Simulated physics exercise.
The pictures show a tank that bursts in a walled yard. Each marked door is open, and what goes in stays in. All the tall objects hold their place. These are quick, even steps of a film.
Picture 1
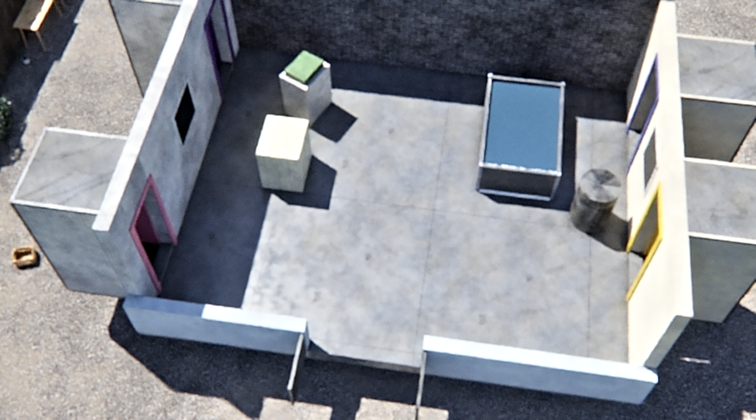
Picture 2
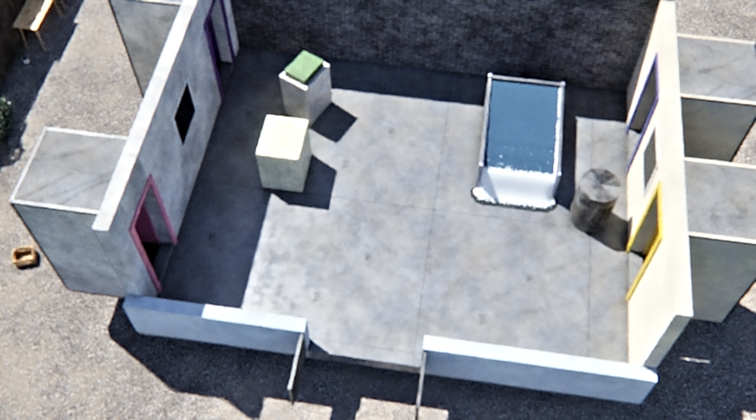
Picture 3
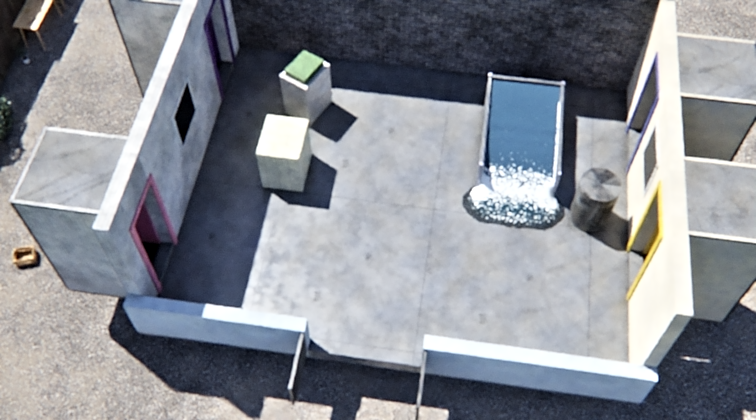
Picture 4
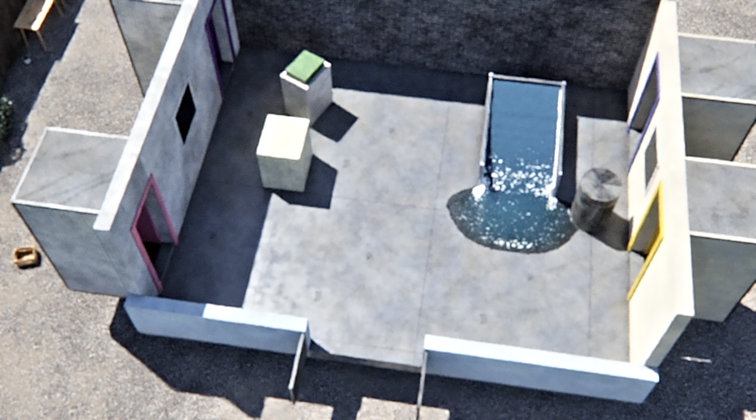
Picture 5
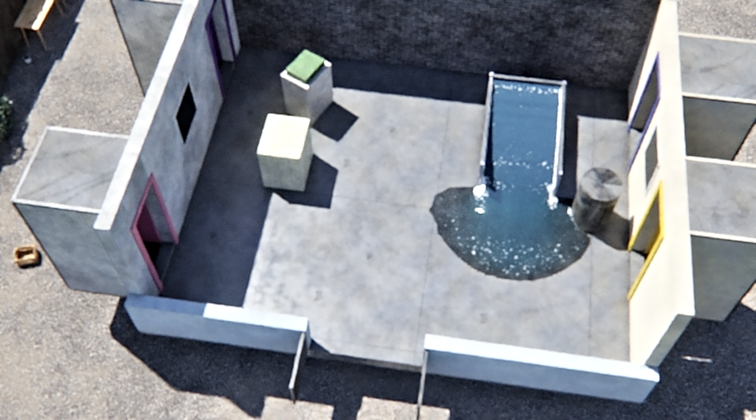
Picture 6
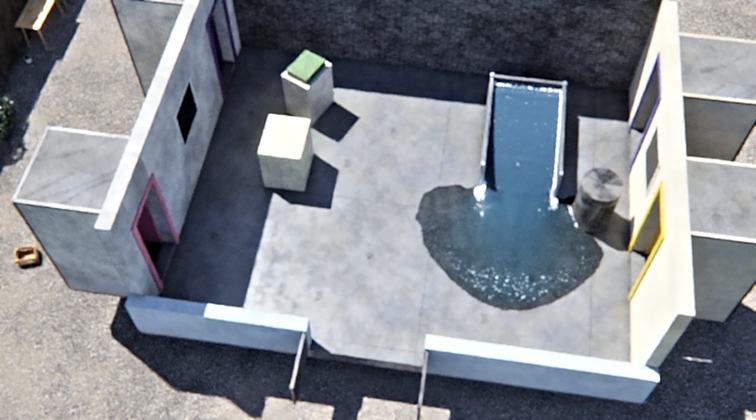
A big tank of blue water in a walled yard burst open at its front, and the water gushed out in white froth, then spread across the grey floor in a wide, dark pool.
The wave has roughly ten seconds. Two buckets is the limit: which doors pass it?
The pink door admits no more than that; the purple door admits no more than that; the blue door admits no more than that; the yellow door admits no more than that.
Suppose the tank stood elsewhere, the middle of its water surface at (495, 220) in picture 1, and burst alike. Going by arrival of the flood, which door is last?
I say the one in purple.
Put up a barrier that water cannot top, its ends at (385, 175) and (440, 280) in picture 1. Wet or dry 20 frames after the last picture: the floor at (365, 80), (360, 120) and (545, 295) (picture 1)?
In that order: Free of water, no water, wet.
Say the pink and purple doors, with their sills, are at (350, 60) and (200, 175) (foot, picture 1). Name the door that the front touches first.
The yellow door.
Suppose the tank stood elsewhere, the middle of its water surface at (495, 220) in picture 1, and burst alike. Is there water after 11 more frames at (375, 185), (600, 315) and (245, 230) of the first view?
In that order: Free of water, awash, not flooded.
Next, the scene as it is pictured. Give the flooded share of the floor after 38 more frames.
I make it 50 per cent.
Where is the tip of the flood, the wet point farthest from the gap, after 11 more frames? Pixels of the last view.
At about (332, 340).
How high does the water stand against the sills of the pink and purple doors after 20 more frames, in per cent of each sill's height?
About 0 and 0 per cent.
A moment on, water covers 25 % of the floor; the pink door not reached, the purple door not reached, the blue door not reached, the yellow door wet at the sill, nothing in.
Next, water covers 30 % of the floor; the pink door not reached, the purple door not reached, the blue door not reached, the yellow door wet at the sill, nothing in.
Then, water covers 35 % of the floor; the pink door not reached, the purple door not reached, the blue door not reached, the yellow door wet at the sill, nothing in.
Later, water covers 50 % of the floor; the pink door wet at the sill, nothing in, the purple door not reached, the blue door wet at the sill, nothing in, the yellow door under two buckets in.
In the end, water covers 70 % of the floor; the pink door under two buckets in, the purple door wet at the sill, nothing in, the blue door wet at the sill, nothing in, the yellow door under two buckets in.
